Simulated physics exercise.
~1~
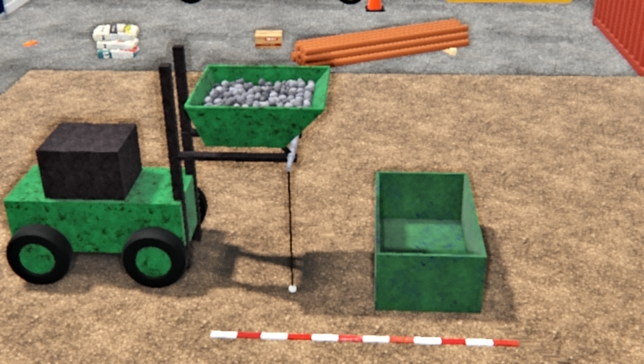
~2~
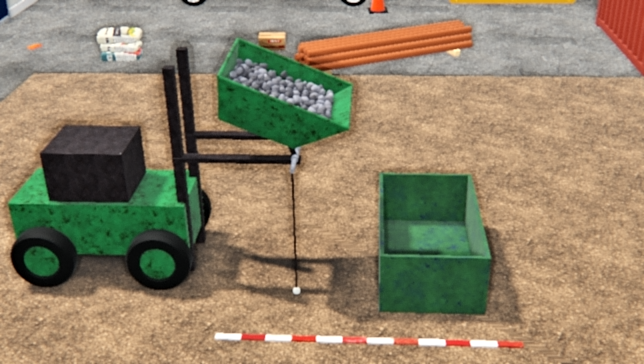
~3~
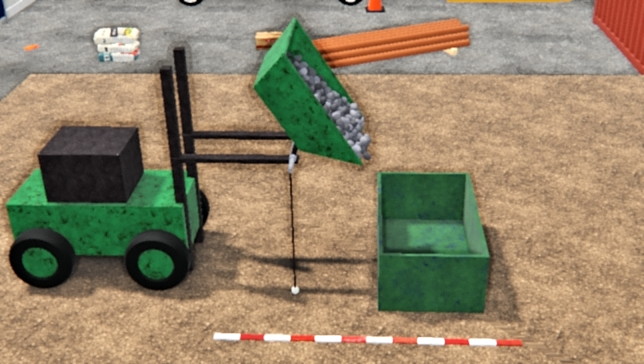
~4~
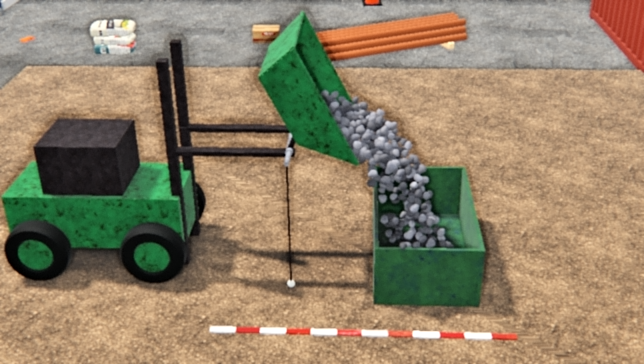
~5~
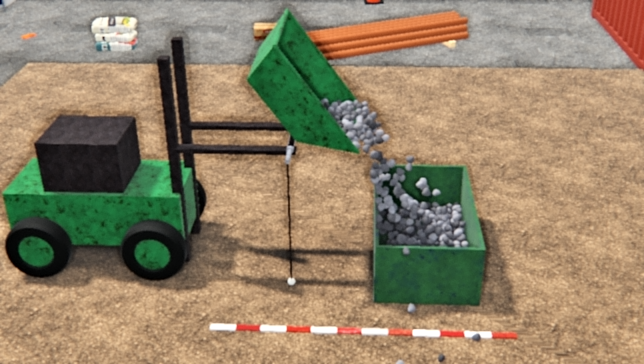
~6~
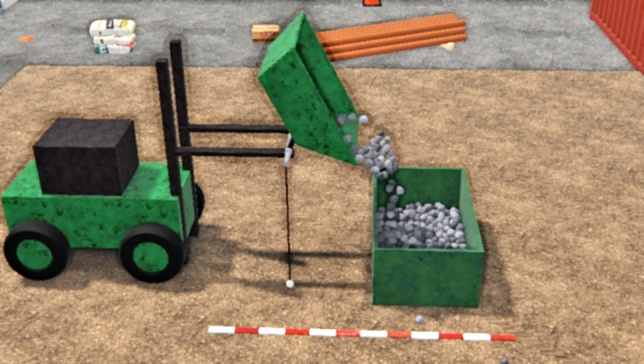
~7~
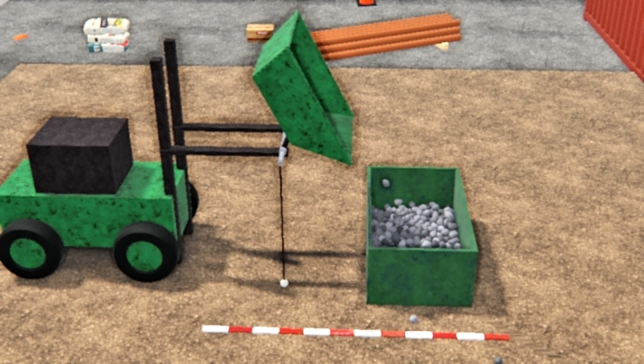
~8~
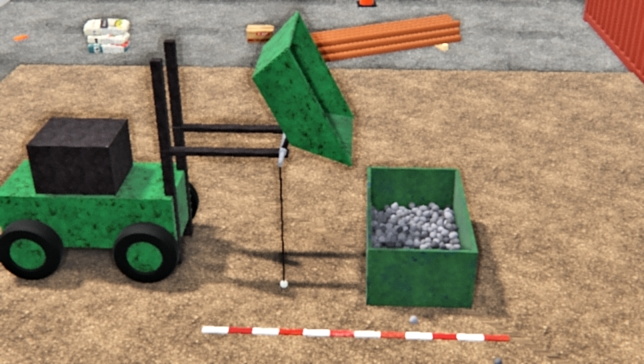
A green fork truck tips its skip, jerks it, and pours grey stones into a bin.
